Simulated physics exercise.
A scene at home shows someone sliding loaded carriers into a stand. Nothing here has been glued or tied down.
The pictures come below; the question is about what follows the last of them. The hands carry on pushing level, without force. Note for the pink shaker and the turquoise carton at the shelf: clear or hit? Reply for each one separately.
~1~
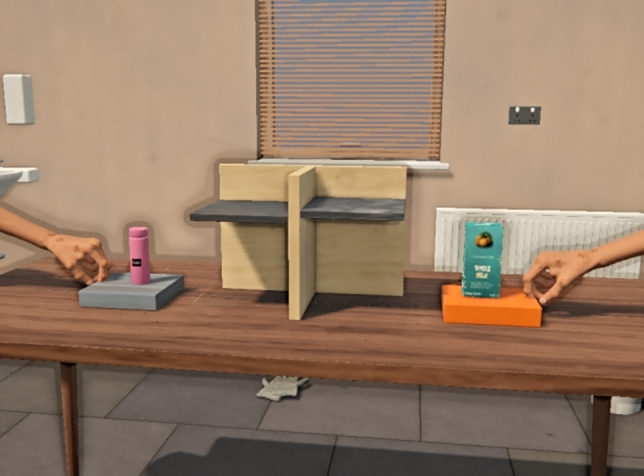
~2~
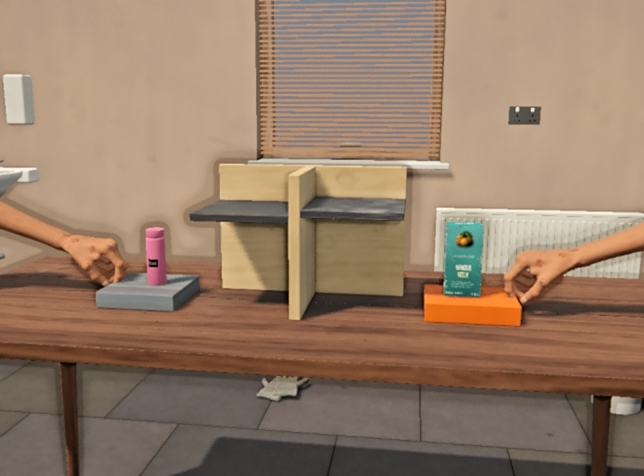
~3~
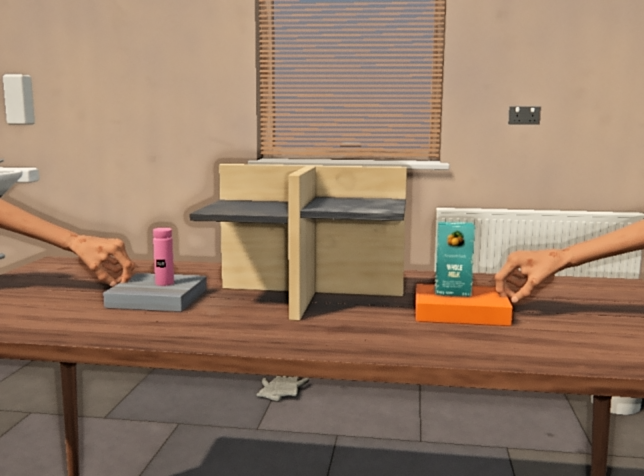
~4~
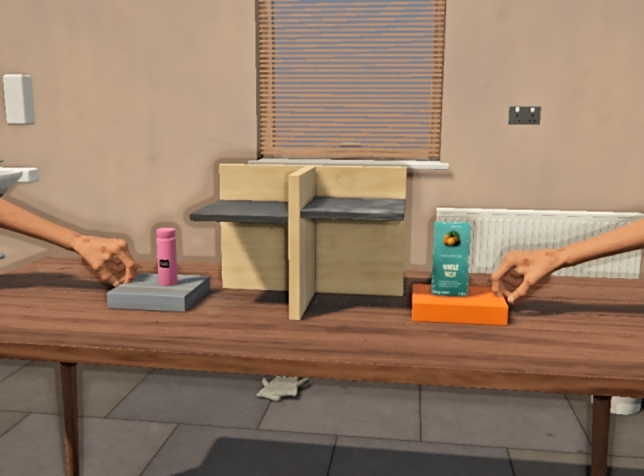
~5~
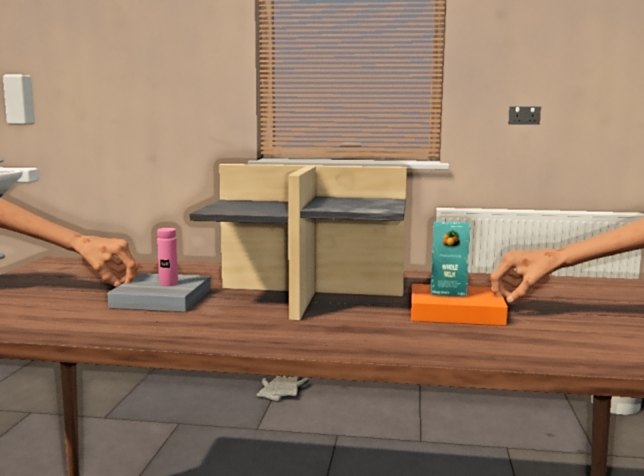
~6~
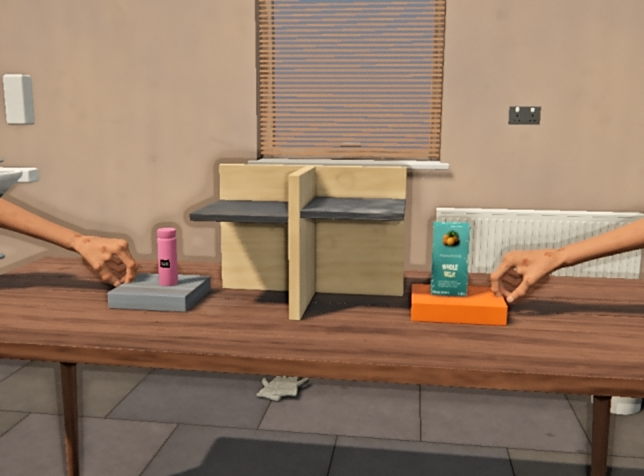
Pink shaker clear; turquoise carton clear.
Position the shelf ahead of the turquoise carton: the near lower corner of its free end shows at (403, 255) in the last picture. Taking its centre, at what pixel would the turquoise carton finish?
It comes to rest around (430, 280).
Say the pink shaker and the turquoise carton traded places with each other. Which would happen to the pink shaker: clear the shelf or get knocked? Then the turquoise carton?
Pink shaker: Goes under; turquoise carton: Goes under.
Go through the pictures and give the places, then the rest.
The first picture shows hands sliding the things forward; pink shaker (140, 256); turquoise carton (482, 260); grey board (134, 290).
The second picture shows hands sliding the things forward; turquoise carton (463, 259); shelf (304, 239).
The third picture shows hands sliding the things forward; pink shaker (164, 257); orange tray (461, 304).
The fourth picture shows hands sliding the things forward; turquoise carton (450, 259); grey board (161, 291).
The fifth picture shows hands sliding the things forward; pink shaker (168, 257); shelf (304, 239).
The sixth picture shows hands sliding the things forward; pink shaker (168, 257); turquoise carton (450, 259); orange tray (457, 304).
Then, 0.92 s on from there, pink shaker riding along near (203, 259); turquoise carton riding along near (411, 258).
In the end, the pink shaker clears the shelf, near (252, 260); the turquoise carton clears the shelf, near (352, 256).
